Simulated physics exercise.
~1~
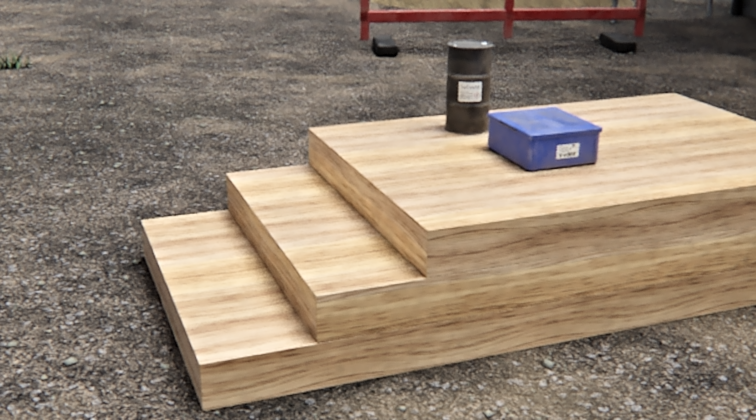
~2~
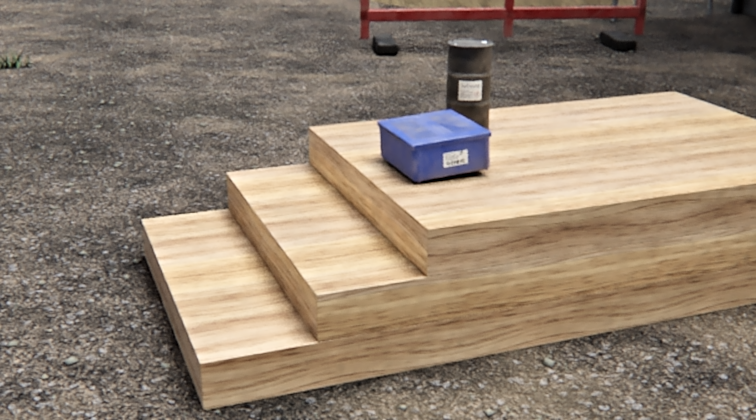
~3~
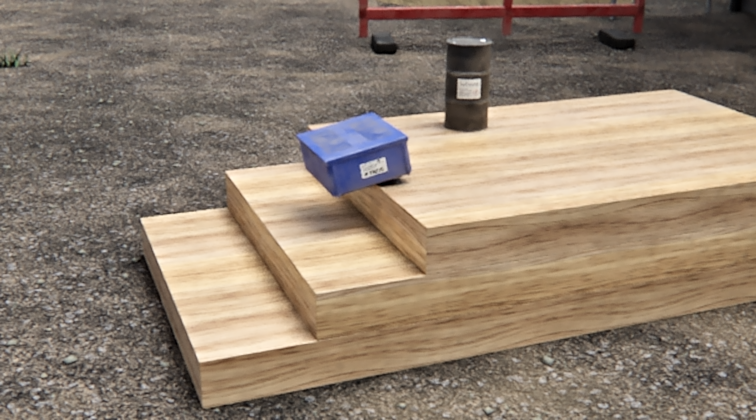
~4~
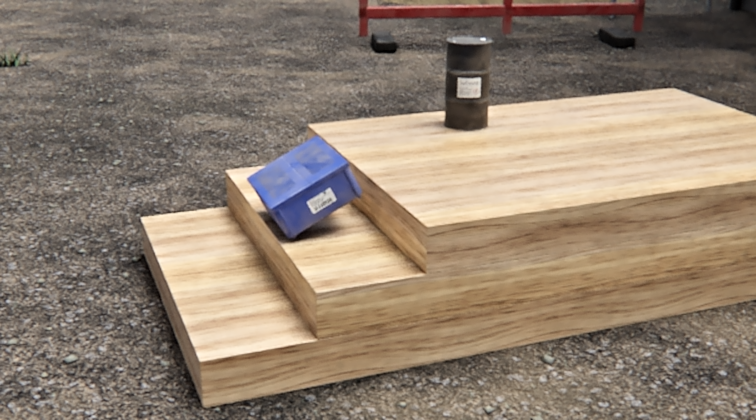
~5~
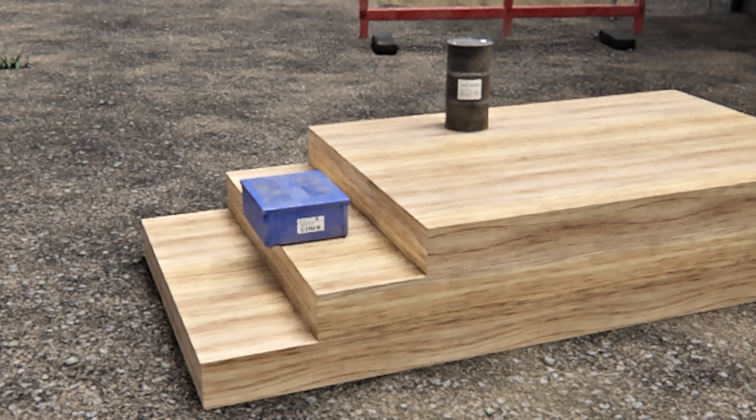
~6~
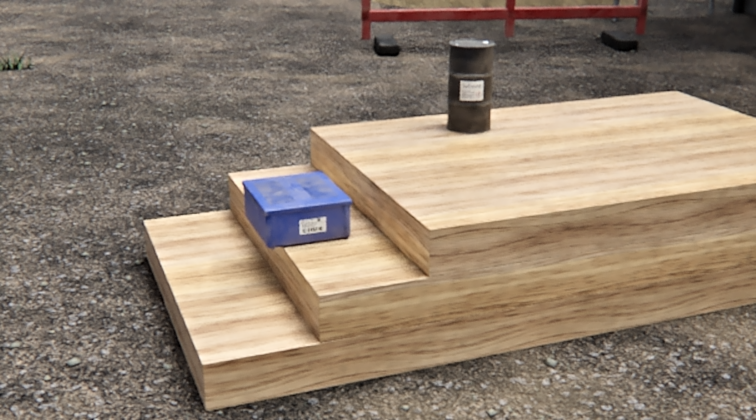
The clip opens on a wooden landing with steps going down to the left, set on gravelly ground, with a blue tote and a dark canister resting on top. The tote slides left along the landing, passing in front of the canister, which stays where it is. Reaching the top edge, the tote moves out over it and begins to tip. It drops onto the step just below, tilting more steeply as it comes down. The tote then settles flat and stays on that step, while the canister still stands upright on the landing.
